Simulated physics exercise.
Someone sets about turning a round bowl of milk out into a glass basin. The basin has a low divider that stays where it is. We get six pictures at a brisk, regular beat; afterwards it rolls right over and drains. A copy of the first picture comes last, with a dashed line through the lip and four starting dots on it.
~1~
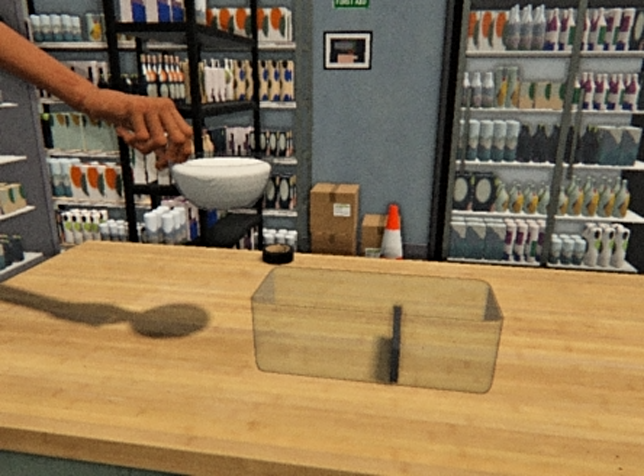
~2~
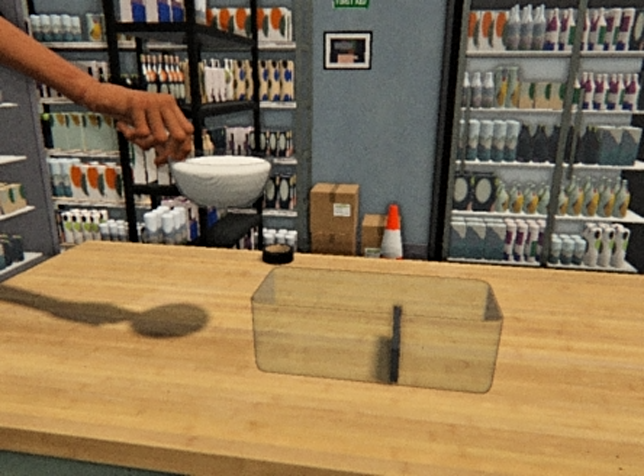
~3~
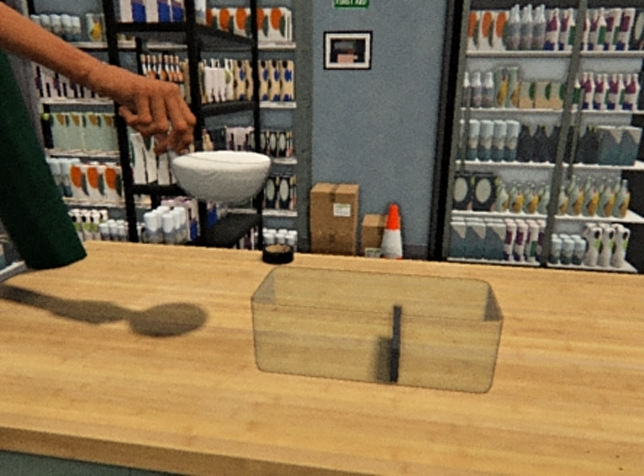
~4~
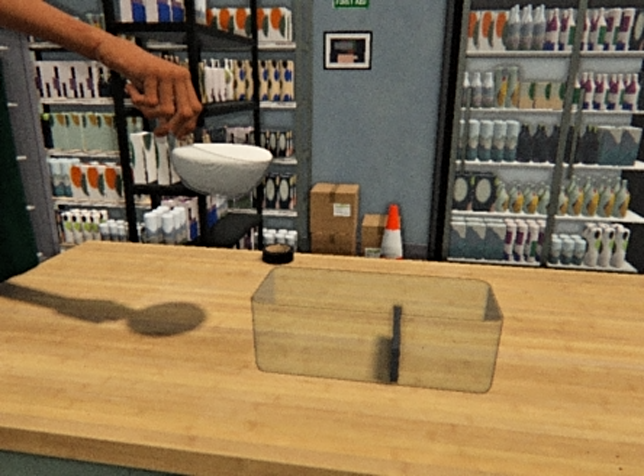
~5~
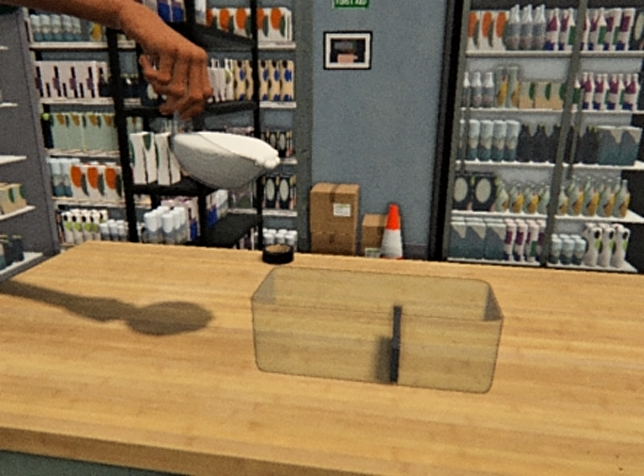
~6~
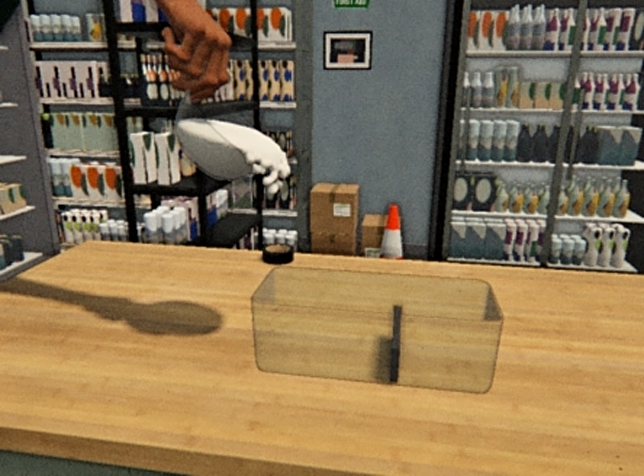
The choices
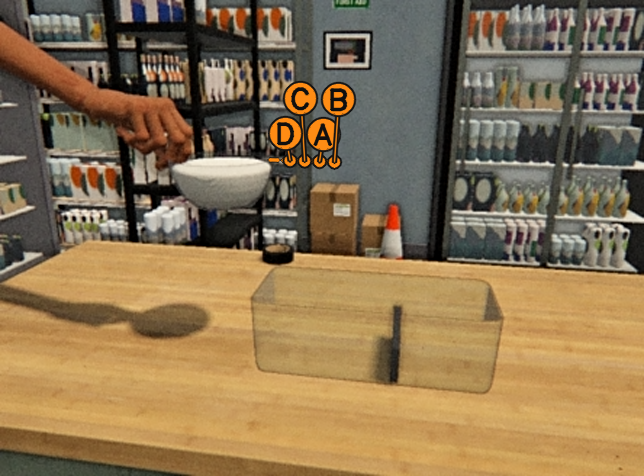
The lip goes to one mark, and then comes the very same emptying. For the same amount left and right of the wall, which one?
I would pick spot C.
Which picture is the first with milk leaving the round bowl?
In picture 4.
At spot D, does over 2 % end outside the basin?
Yes, it does.
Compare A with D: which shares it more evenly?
The answer is A.
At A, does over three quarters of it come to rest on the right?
No, it does not.
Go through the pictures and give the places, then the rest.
Upright, lip at (270, 159); basin from (256, 367) to (491, 390); top of the wall at (397, 325); nothing has left yet.
Upright, lip at (270, 159); nothing has left yet.
Tipped about 8°, lip at (270, 159); nothing has left yet.
Tipped about 17°, lip at (270, 159); milk is over the lip, down to (270, 159).
Tipped about 29°, lip at (270, 159); milk is over the lip, down to (273, 165).
Tipped about 43°, lip at (270, 159); milk is over the lip, down to (276, 189).
On the marked copy, A at (319, 161); B at (334, 162); C at (304, 161); D at (290, 160).
With A, about 33 % ends left of the wall and 60 % right of it; 7 % is lost outside.
With B, about 25 % ends left of the wall and 67 % right of it; 8 % is lost outside.
With C, about 49 % ends left of the wall and 45 % right of it; 6 % is lost outside.
With D, about 79 % ends left of the wall and 15 % right of it; 6 % is lost outside.
